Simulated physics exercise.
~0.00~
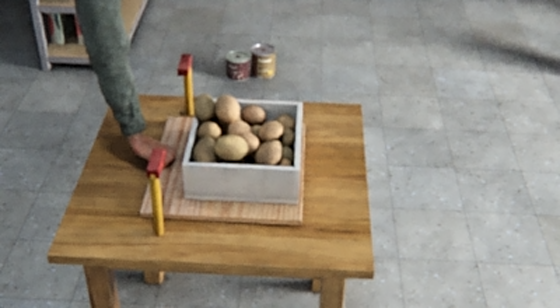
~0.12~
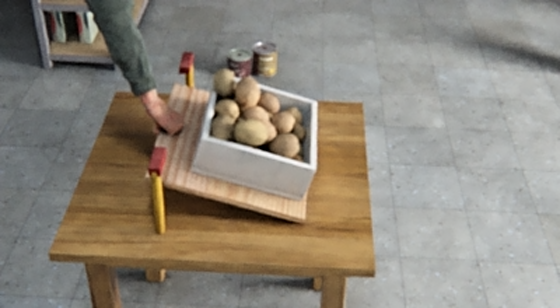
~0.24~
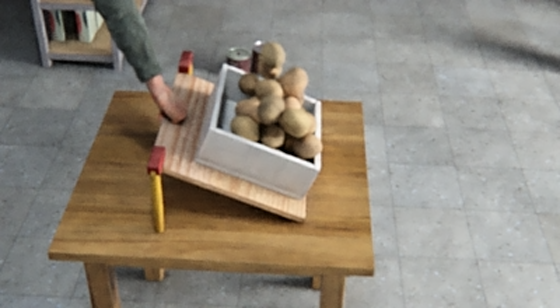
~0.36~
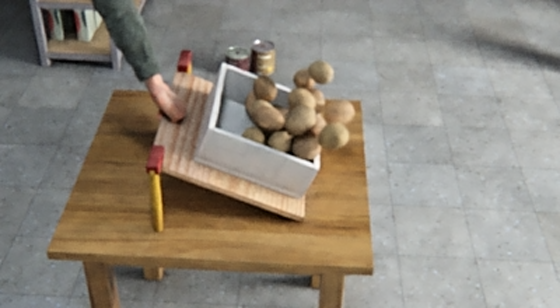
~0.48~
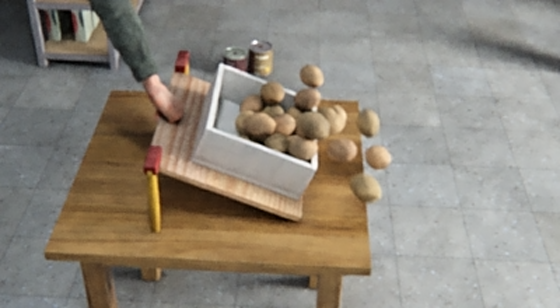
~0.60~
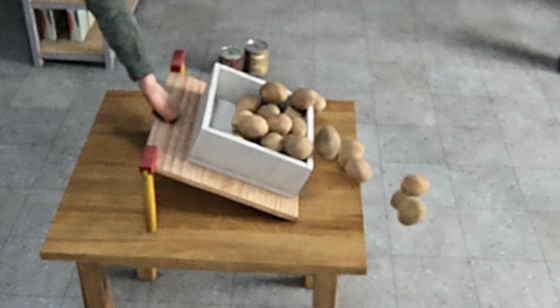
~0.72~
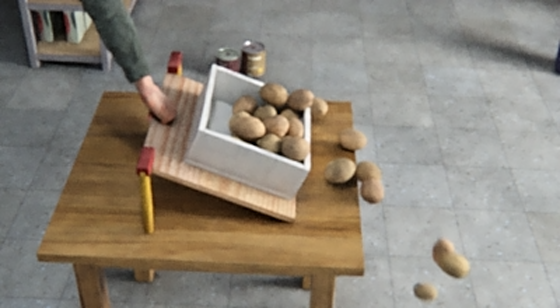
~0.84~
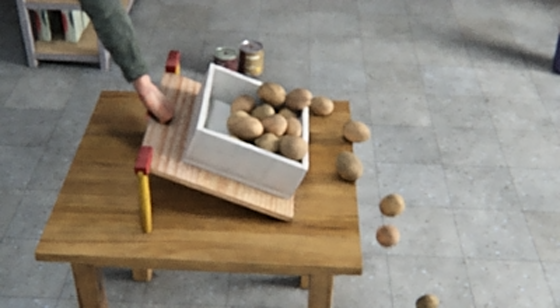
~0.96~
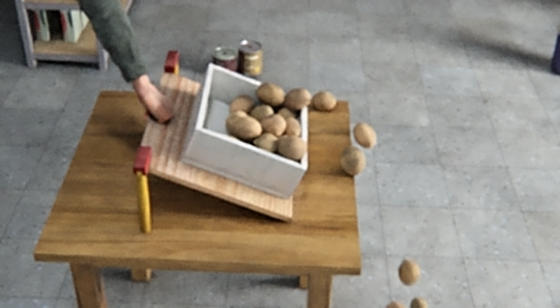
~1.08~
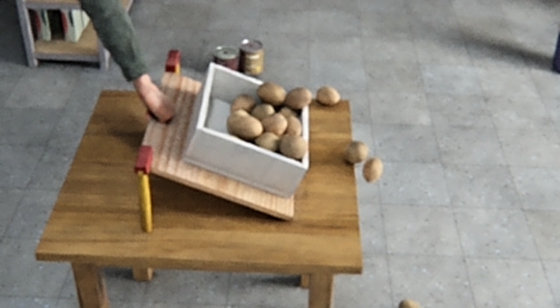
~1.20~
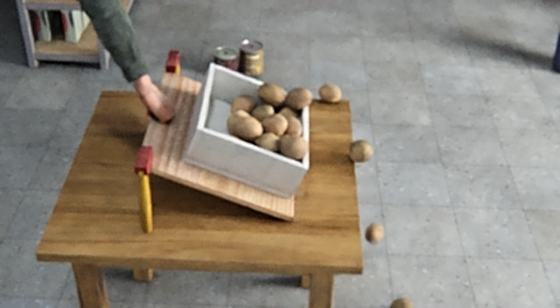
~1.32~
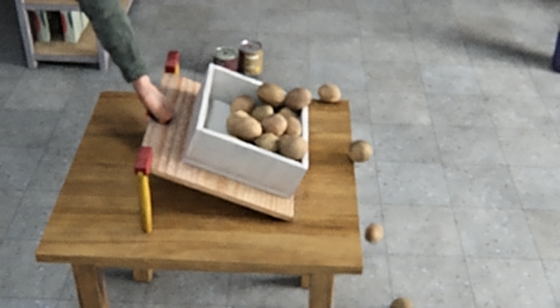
The clip shows a hand tilting a board up at its left end on a wooden table until it meets two red stops, sending potatoes flying rightward from the white tote on it; several fall to the floor, while most remain in the tilted tote.
